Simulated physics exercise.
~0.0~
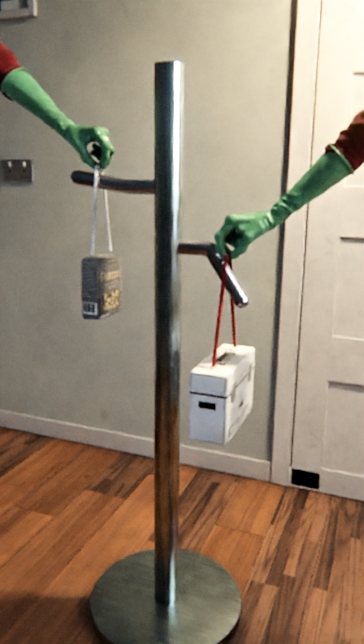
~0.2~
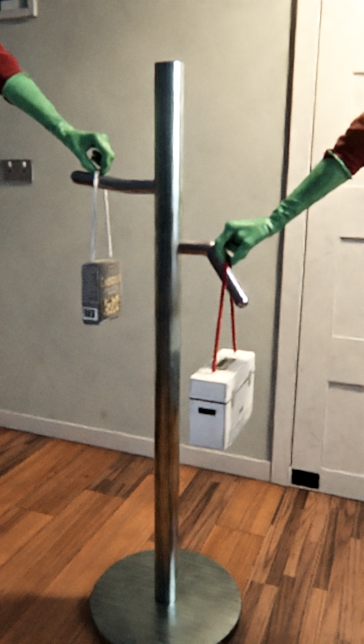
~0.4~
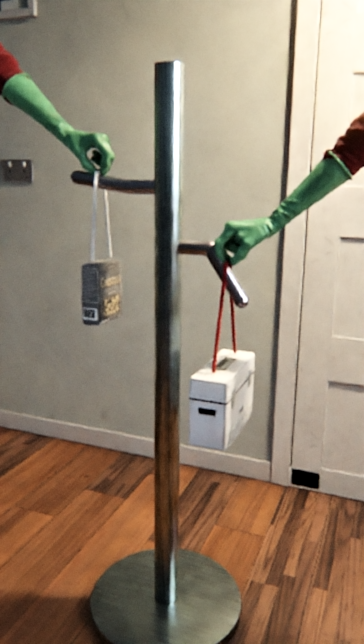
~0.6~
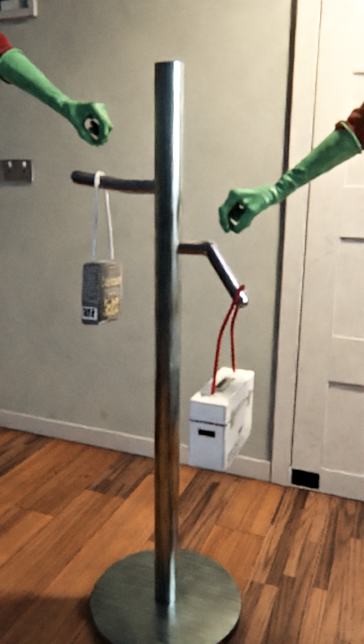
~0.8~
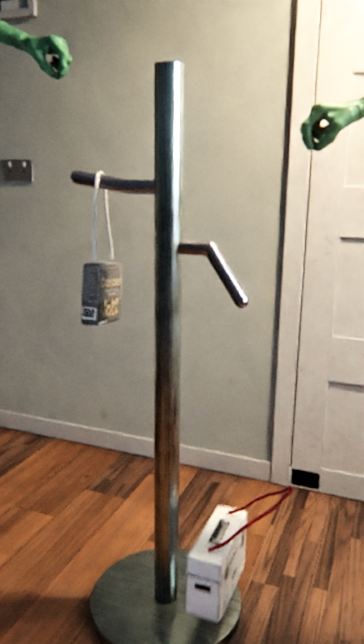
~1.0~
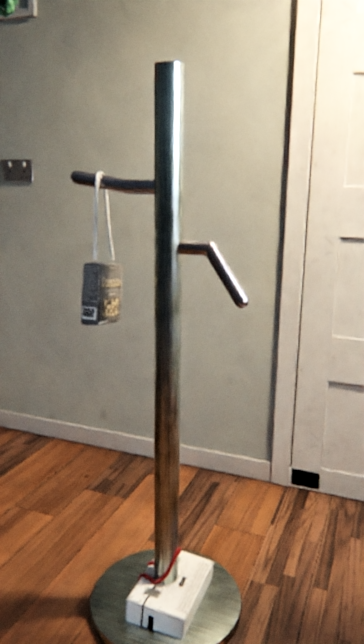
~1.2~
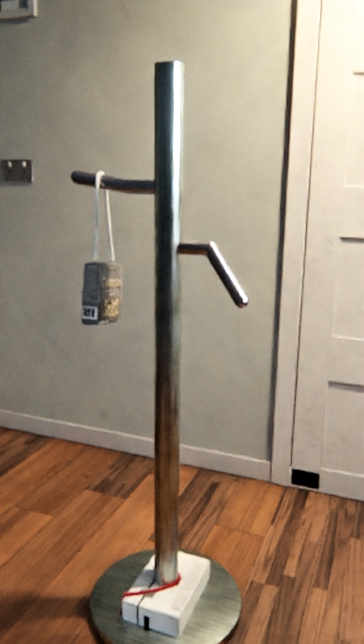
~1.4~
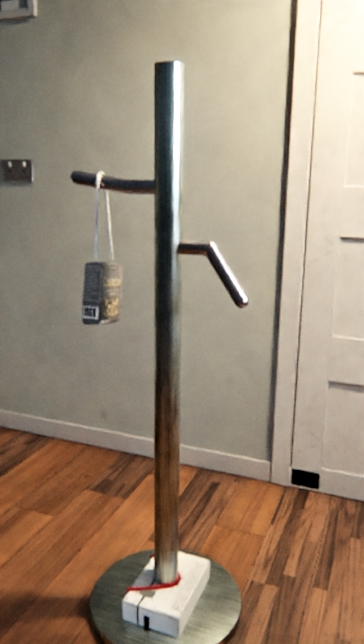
White case slipping off a stand's downward-sloping right peg after green-gloved hands let go, tipping over on the base as the grey pouch stays hanging.
